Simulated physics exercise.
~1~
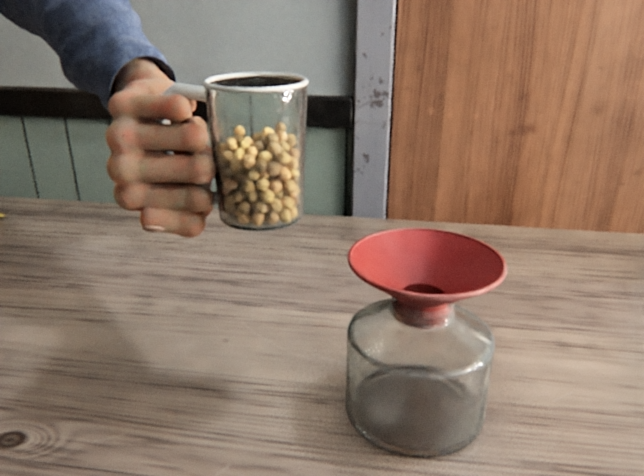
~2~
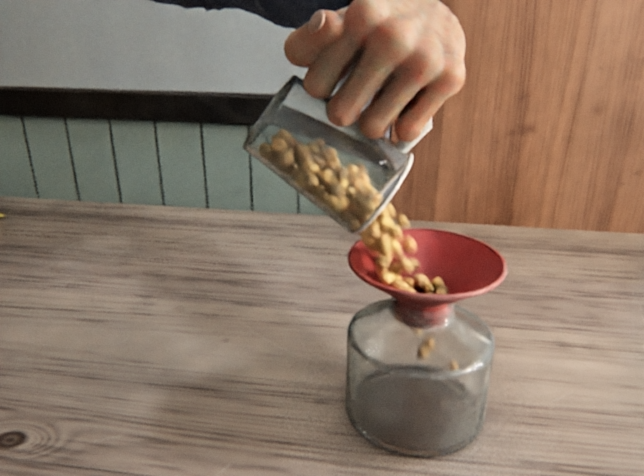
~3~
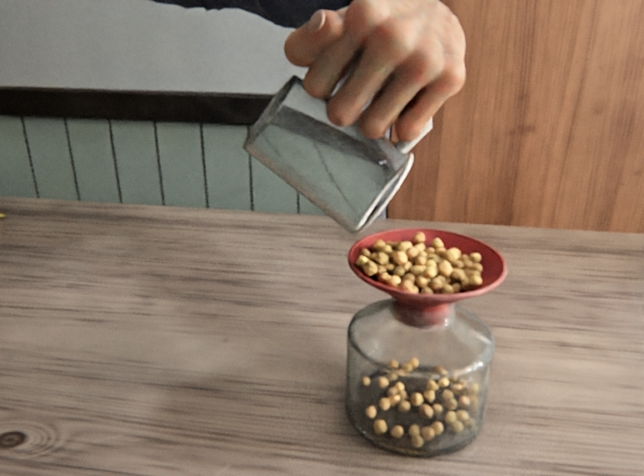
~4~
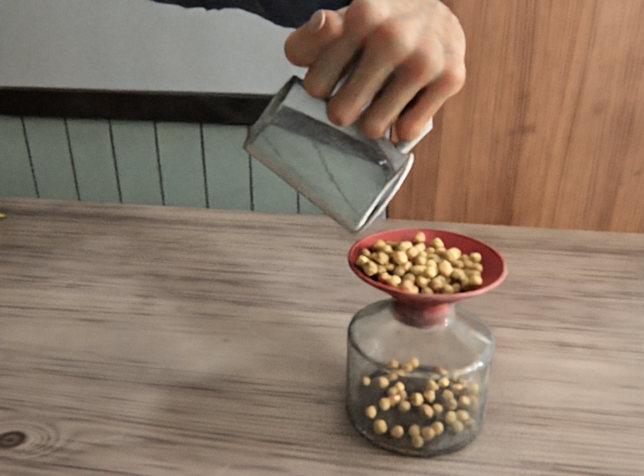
On a wooden table, a glass jar stands with a red funnel in its neck, while a hand at the left holds up a clear cup partly filled with dried chickpeas. The hand carries the cup to the right, above the funnel, and tips it steeply so its mouth points downward. Chickpeas tumble into the funnel, and a few drop through into the jar. The cup empties, but the flow stops with the funnel heaped full. At the end most chickpeas remain in the funnel, a smaller share lies in the jar, and none are spilled.
